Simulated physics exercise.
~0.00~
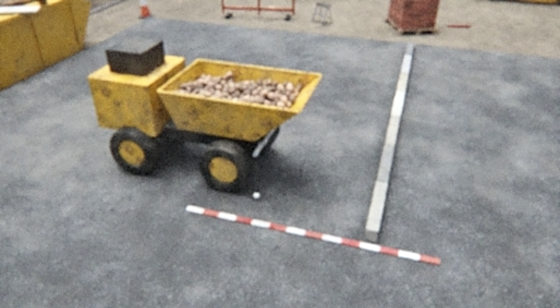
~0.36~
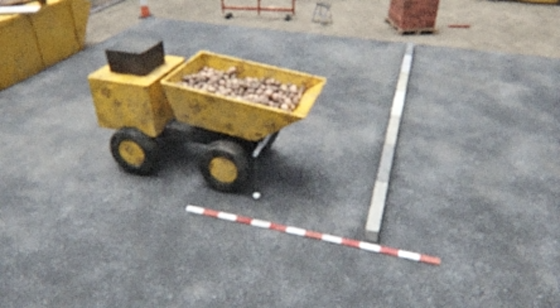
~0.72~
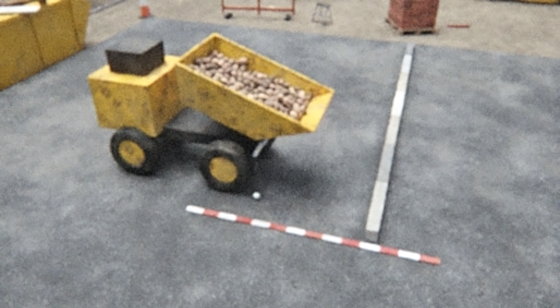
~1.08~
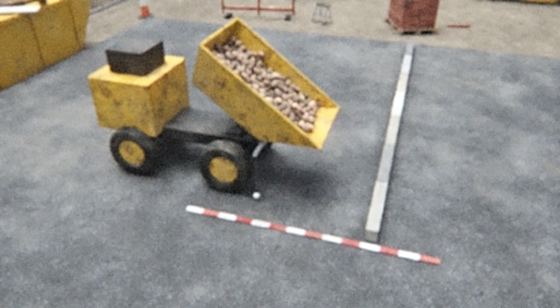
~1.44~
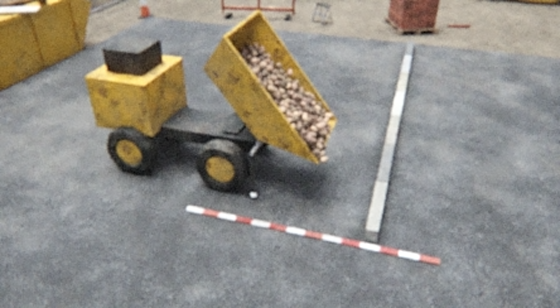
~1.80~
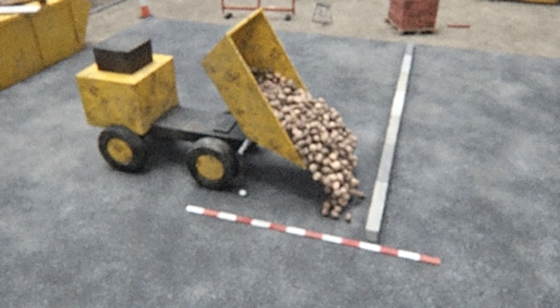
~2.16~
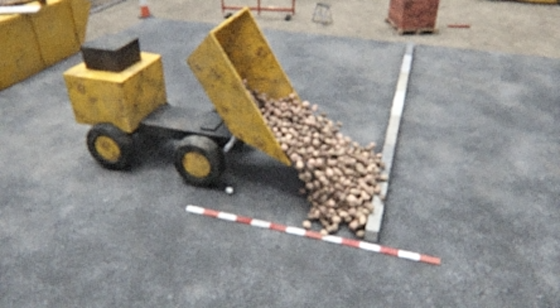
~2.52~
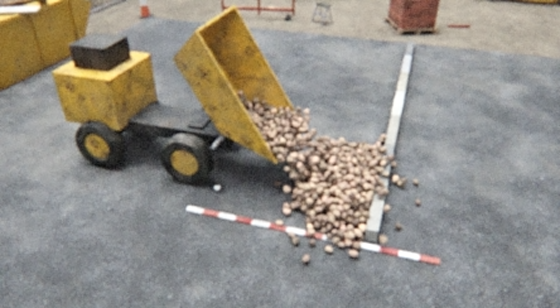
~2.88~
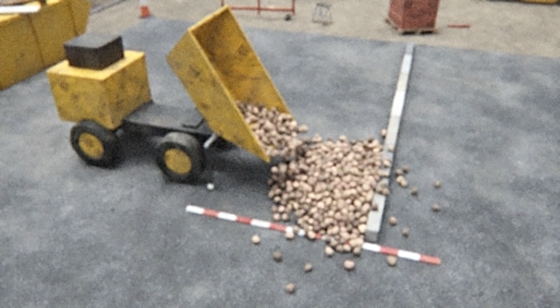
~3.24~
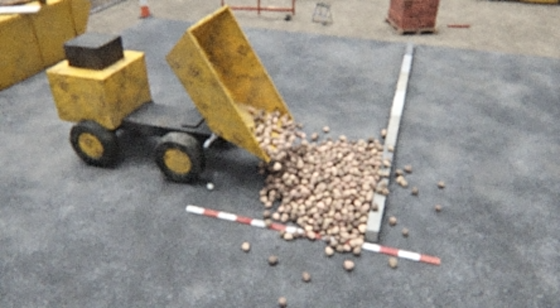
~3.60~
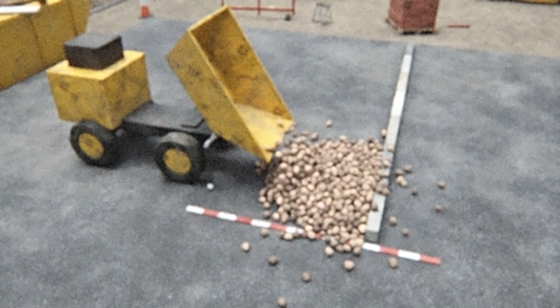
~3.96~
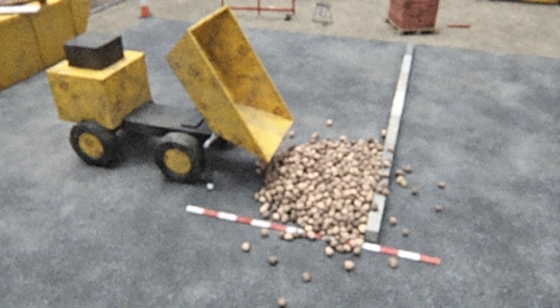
On a grey yard floor, a yellow site dumper tips its skip of smooth stones toward the right, then rolls back to the left as they pour out. The emptied skip stays raised, and nearly all the stones lie heaped against the near side of a pale kerb, partly covering a striped staff.
